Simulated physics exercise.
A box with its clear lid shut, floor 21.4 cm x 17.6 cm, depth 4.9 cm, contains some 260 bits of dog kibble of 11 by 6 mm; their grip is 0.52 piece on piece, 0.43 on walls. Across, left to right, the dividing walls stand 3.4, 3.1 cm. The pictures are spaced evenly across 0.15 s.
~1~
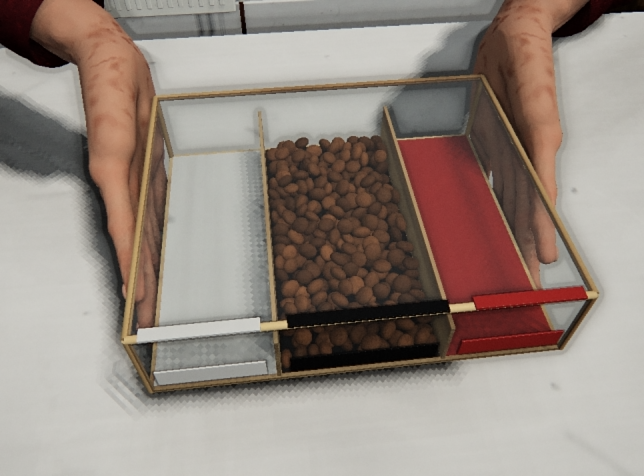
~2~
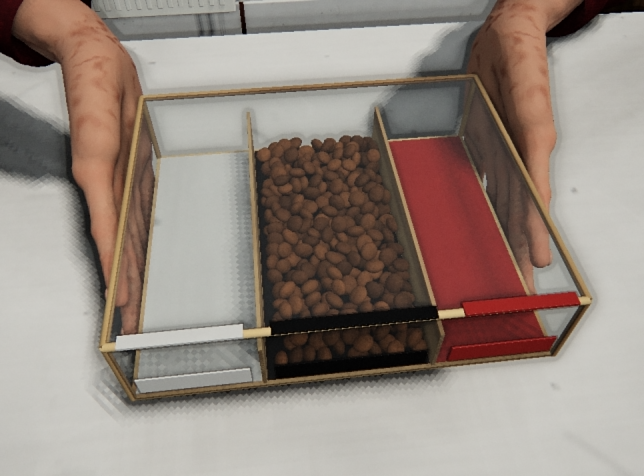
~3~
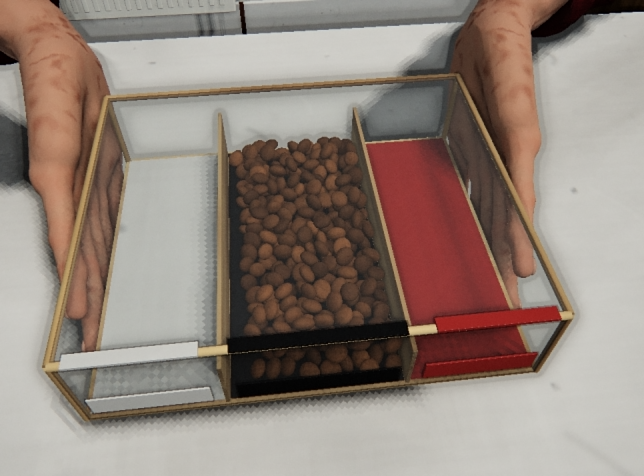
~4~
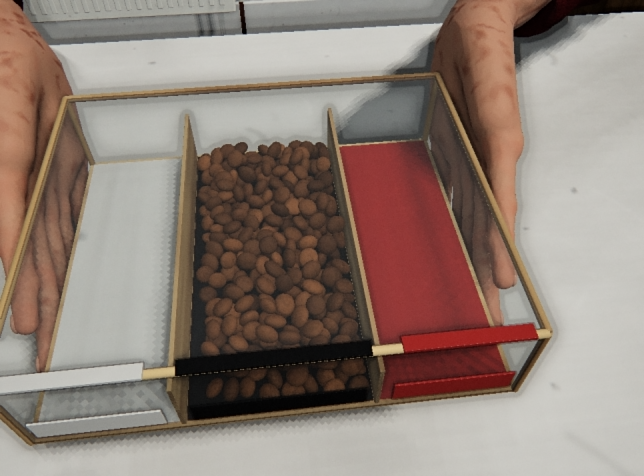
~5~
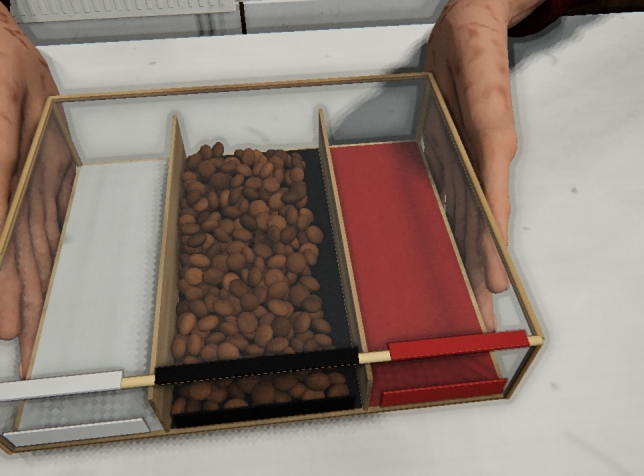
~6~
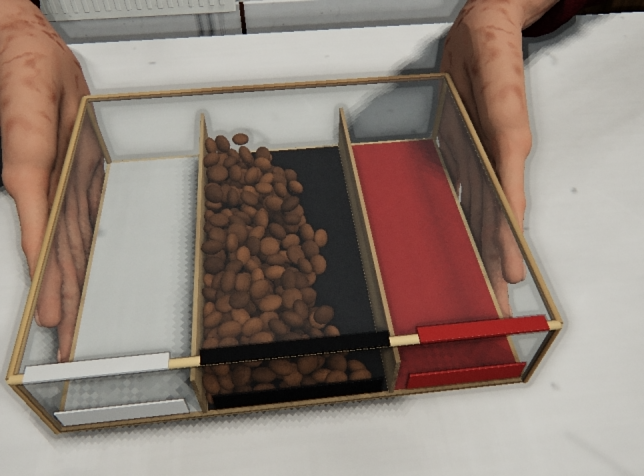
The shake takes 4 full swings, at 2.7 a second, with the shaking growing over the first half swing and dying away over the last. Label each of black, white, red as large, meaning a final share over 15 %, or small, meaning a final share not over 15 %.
Black: Large; white: Large; red: Small.
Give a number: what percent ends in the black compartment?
50 per cent, roughly.
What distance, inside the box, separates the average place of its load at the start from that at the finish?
Around 5.0 centimetres.
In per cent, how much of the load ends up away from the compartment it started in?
Something like 50 per cent, I'd say.
Then, 0.44 s after the last picture, tilt 0 degrees; black 75 %, white 20 %, red 5 %; middle of all pieces near (380, 252).
Then, 0.80 s after the last picture, tilt 0 degrees; black 60 %, white 35 %, red 5 %; middle of all pieces near (357, 262).
Then, 1.14 s after the last picture, tilt 0 degrees; black 50 %, white 50 %, red 5 %; middle of all pieces near (283, 276).
Then, 1.46 s after the last picture, tilt 0 degrees; black 50 %, white 45 %, red 5 %; middle of all pieces near (260, 239).
In the end, black 50 %, white 45 %, red 5 %.
